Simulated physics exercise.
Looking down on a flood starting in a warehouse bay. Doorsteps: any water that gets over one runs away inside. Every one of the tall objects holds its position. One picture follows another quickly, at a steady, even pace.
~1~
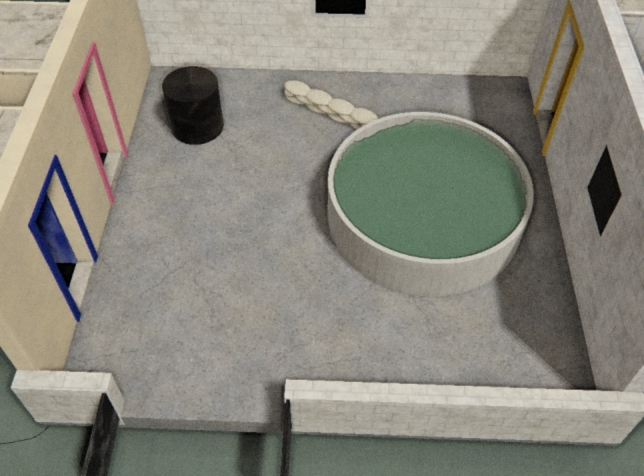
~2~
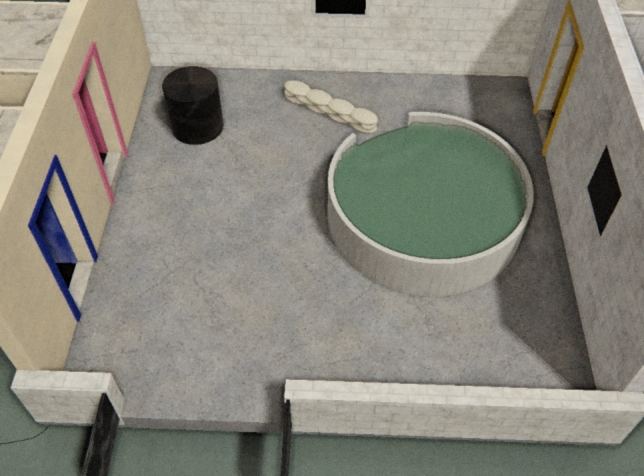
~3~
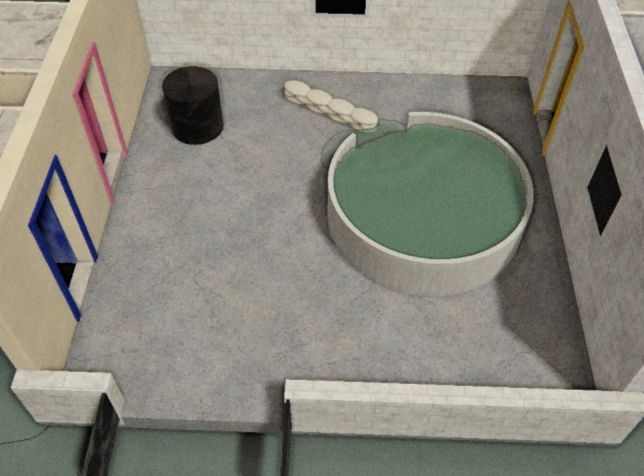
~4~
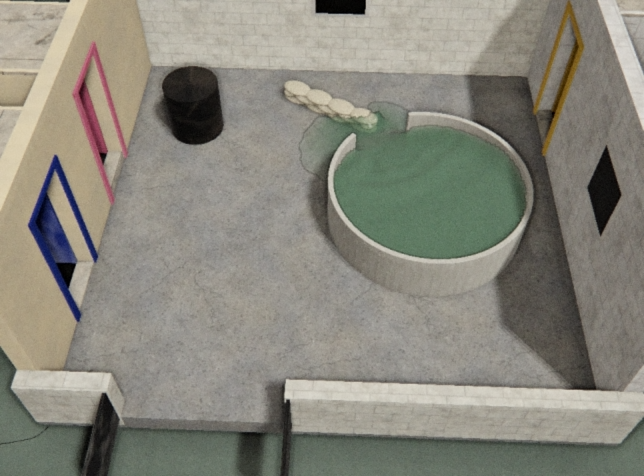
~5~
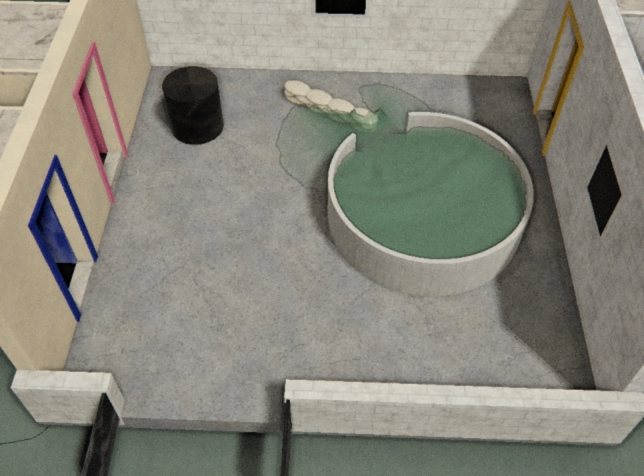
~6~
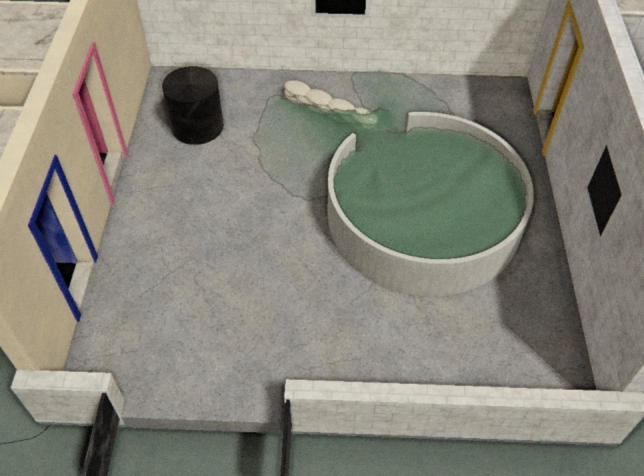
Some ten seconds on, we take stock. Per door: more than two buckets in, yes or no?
Yellow door no, pink door no, blue door yes.
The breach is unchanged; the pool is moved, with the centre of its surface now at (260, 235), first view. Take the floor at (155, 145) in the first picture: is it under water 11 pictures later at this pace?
Result at that place: Inundated.
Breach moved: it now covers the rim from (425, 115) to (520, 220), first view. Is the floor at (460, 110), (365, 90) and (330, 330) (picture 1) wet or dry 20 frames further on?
Point by point: Soaked; soaked; soaked.
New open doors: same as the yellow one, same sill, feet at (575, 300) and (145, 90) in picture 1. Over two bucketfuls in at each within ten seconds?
Well, the first one doesn't reach it and the other one overshoots.
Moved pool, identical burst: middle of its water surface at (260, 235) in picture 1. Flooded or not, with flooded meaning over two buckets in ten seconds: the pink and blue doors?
Checking both, the pink door goes past the limit while the blue door stays safely beneath.
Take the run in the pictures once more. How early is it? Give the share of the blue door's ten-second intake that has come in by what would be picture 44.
My estimate: Close to 35 per cent.
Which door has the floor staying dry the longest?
The blue one.
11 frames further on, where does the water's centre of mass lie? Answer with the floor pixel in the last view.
Roughly (381, 176) in the last picture.
A moment on, water covers 25 % of the floor; the yellow door not reached, the pink door not reached, the blue door not reached.
Next, water covers 35 % of the floor; the yellow door not reached, the pink door wet at the sill, nothing in, the blue door not reached.
Then, water covers 50 % of the floor; the yellow door wet at the sill, nothing in, the pink door wet at the sill, nothing in, the blue door wet at the sill, nothing in.
Later, water covers 75 % of the floor; the yellow door under two buckets in, the pink door wet at the sill, nothing in, the blue door under two buckets in.
In the end, water covers 90 % of the floor; the yellow door under two buckets in, the pink door wet at the sill, nothing in, the blue door over two buckets in.
